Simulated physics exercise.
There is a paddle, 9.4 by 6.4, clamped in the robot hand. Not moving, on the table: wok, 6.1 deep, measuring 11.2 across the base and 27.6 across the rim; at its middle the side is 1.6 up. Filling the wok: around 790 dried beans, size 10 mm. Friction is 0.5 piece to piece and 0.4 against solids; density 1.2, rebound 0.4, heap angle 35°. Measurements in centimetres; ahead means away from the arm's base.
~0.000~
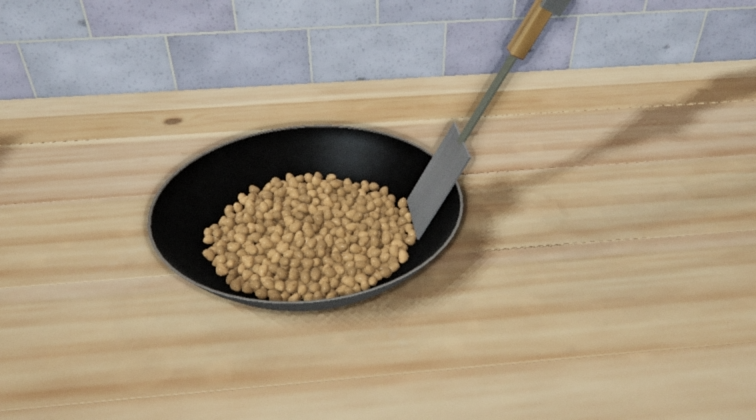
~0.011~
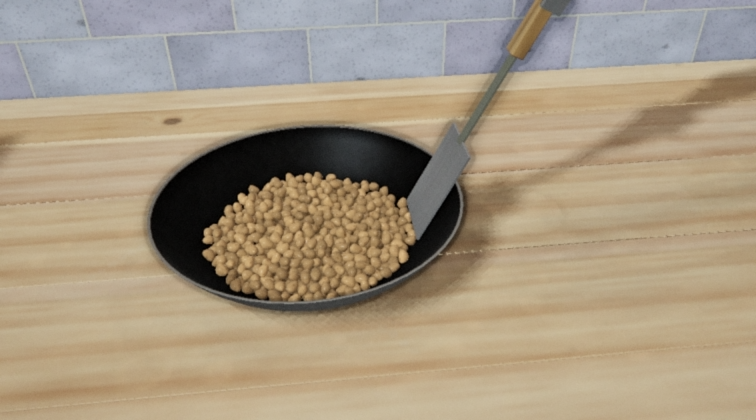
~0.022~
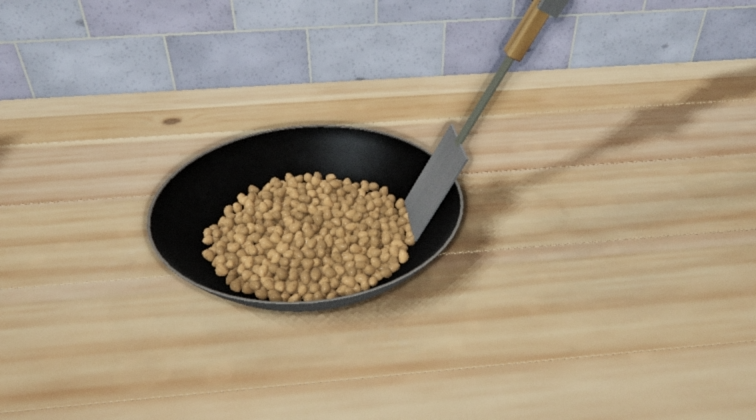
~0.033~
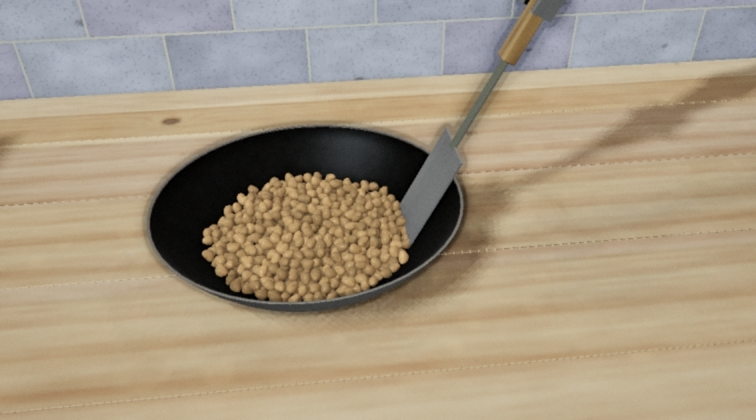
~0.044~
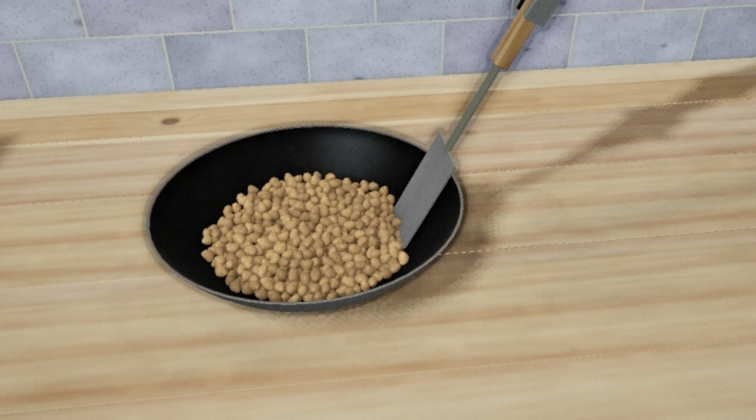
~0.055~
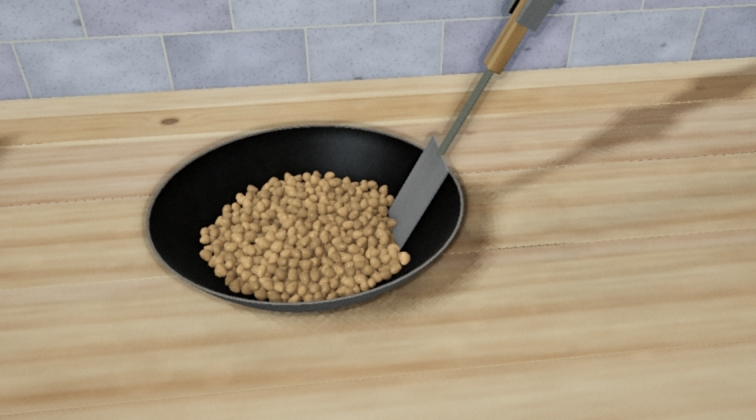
A metal paddle with a wooden grip, held by a robot hand, slid slightly left against a heap of tan dried beans in a black wok, and the beans barely shifted.
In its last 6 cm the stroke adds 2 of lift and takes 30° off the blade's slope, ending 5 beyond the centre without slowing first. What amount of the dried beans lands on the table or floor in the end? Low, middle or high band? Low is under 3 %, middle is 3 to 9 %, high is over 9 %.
Low band.
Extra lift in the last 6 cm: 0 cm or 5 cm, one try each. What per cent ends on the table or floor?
I'd say close to 0 percent for the first and close to 0 percent for the second.
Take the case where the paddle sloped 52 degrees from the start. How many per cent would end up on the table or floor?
Result, estimated: 0 %.
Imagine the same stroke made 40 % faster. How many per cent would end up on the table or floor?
Around 0 per cent would finish on the table or floor.
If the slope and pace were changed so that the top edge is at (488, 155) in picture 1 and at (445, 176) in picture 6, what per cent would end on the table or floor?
Around 0 per cent finishes on the table or floor.
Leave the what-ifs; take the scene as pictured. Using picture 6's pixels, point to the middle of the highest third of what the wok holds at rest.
Near (218, 220).
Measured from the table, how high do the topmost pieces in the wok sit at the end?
Top of the heap: Roughly 7.0 cm above the table top.
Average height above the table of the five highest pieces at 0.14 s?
I'd put them at about 6 centimetres above the table.
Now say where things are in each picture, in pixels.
In the first picture, the paddle top edge at (462, 139), sloping 63°; upper third of the load around (312, 228), from x 210 to 410, top at y 180; 788 in the wok.
In the second picture, the paddle top edge at (462, 139), sloping 63°; upper third of the load around (312, 228), from x 210 to 410, top at y 180.
In the third picture, the paddle top edge at (459, 141), sloping 63°; upper third of the load around (311, 228), from x 210 to 410, top at y 180.
In the fourth picture, the paddle top edge at (454, 144), sloping 63°; upper third of the load around (310, 228), from x 210 to 405, top at y 180.
In the fifth picture, the paddle top edge at (448, 148), sloping 63°; upper third of the load around (312, 229), from x 210 to 405, top at y 180.
In the sixth picture, the paddle top edge at (441, 152), sloping 63°; upper third of the load around (307, 227), from x 205 to 405, top at y 175; 788 in the wok.
After 0.14 s, sloping 63°, highest piece 9 above the table; 787 in the wok, 1 on the blade or in flight.
After 0.23 s, sloping 50°, highest piece 21 above the table; 787 in the wok, 1 on the blade or in flight.
After 0.48 s, sloping 33°, highest piece 15 above the table; 787 in the wok, 1 on the blade or in flight.
After 1.53 s, sloping 33°, highest piece 7 above the table; 787 in the wok, 1 on the table or floor.
In the end, 787 in the wok, 1 on the table or floor. That is 0 % on the table or floor.
